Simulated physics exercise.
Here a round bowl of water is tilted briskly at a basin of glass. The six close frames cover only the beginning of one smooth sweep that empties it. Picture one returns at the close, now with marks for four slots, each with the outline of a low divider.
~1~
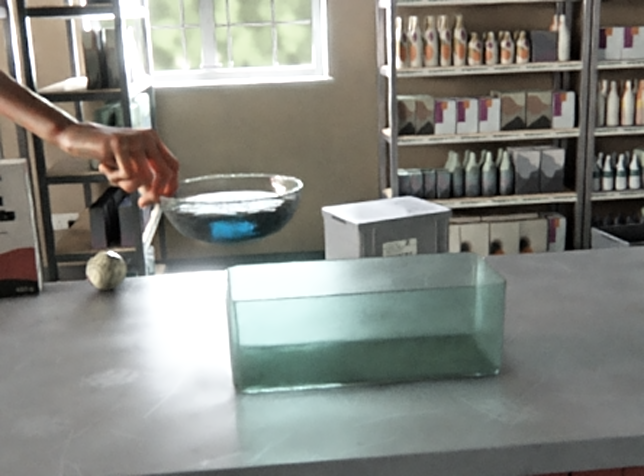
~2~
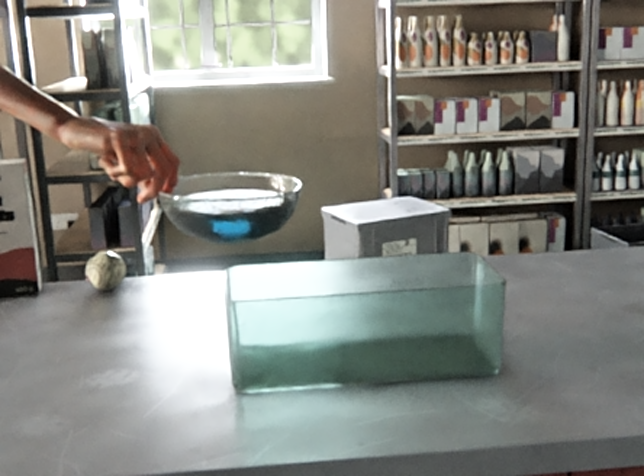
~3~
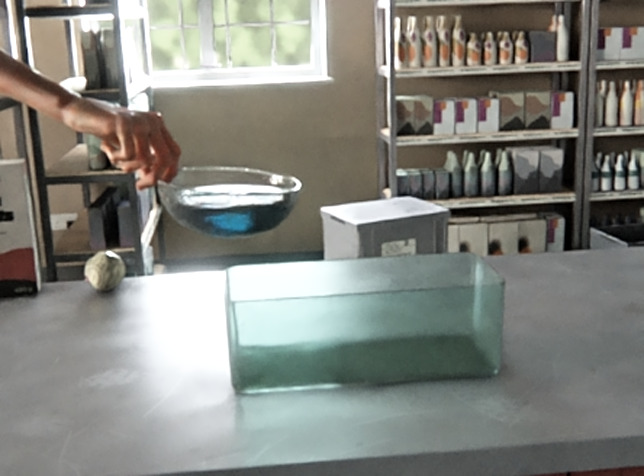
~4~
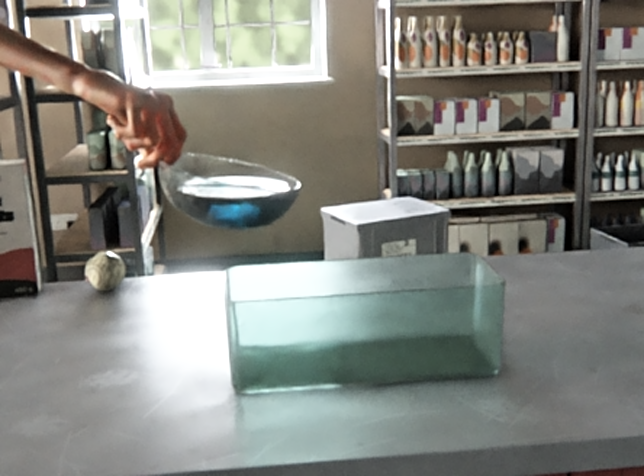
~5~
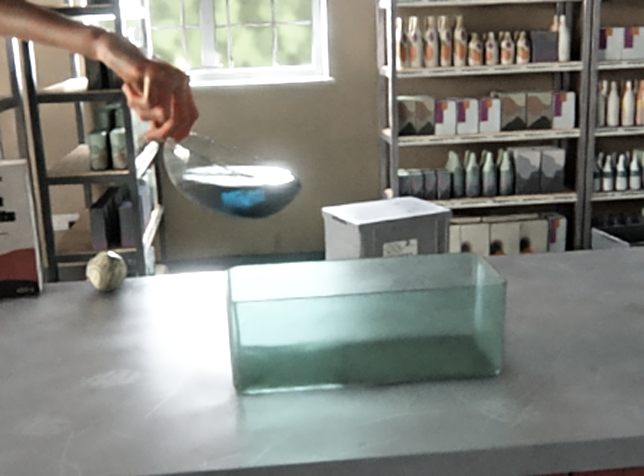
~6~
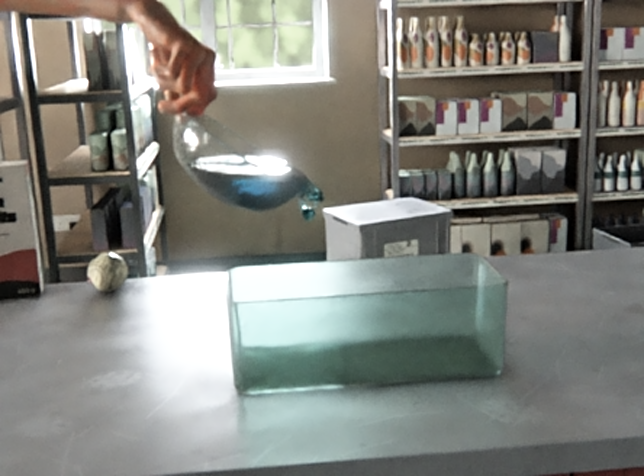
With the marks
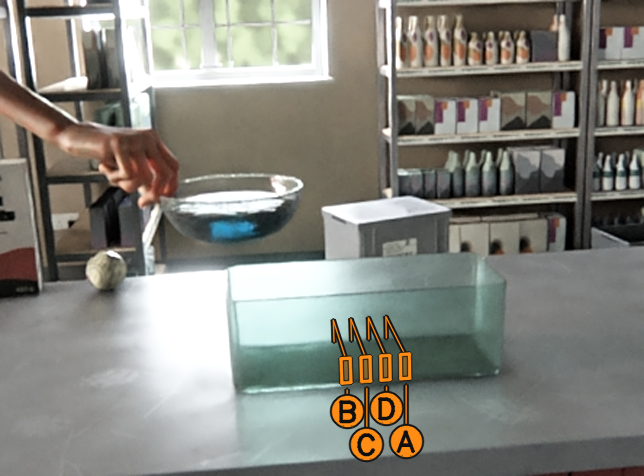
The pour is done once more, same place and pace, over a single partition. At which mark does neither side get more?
A.
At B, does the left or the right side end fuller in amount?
More ends on the right.
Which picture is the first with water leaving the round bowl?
Picture 5.
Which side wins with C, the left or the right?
The right side.
On the marked copy, A at (406, 385); B at (347, 389); C at (366, 388); D at (386, 386).
With A, about 51 % ends left of the wall and 48 % right of it.
With B, about 10 % ends left of the wall and 88 % right of it.
With C, about 14 % ends left of the wall and 85 % right of it.
With D, about 23 % ends left of the wall and 76 % right of it.
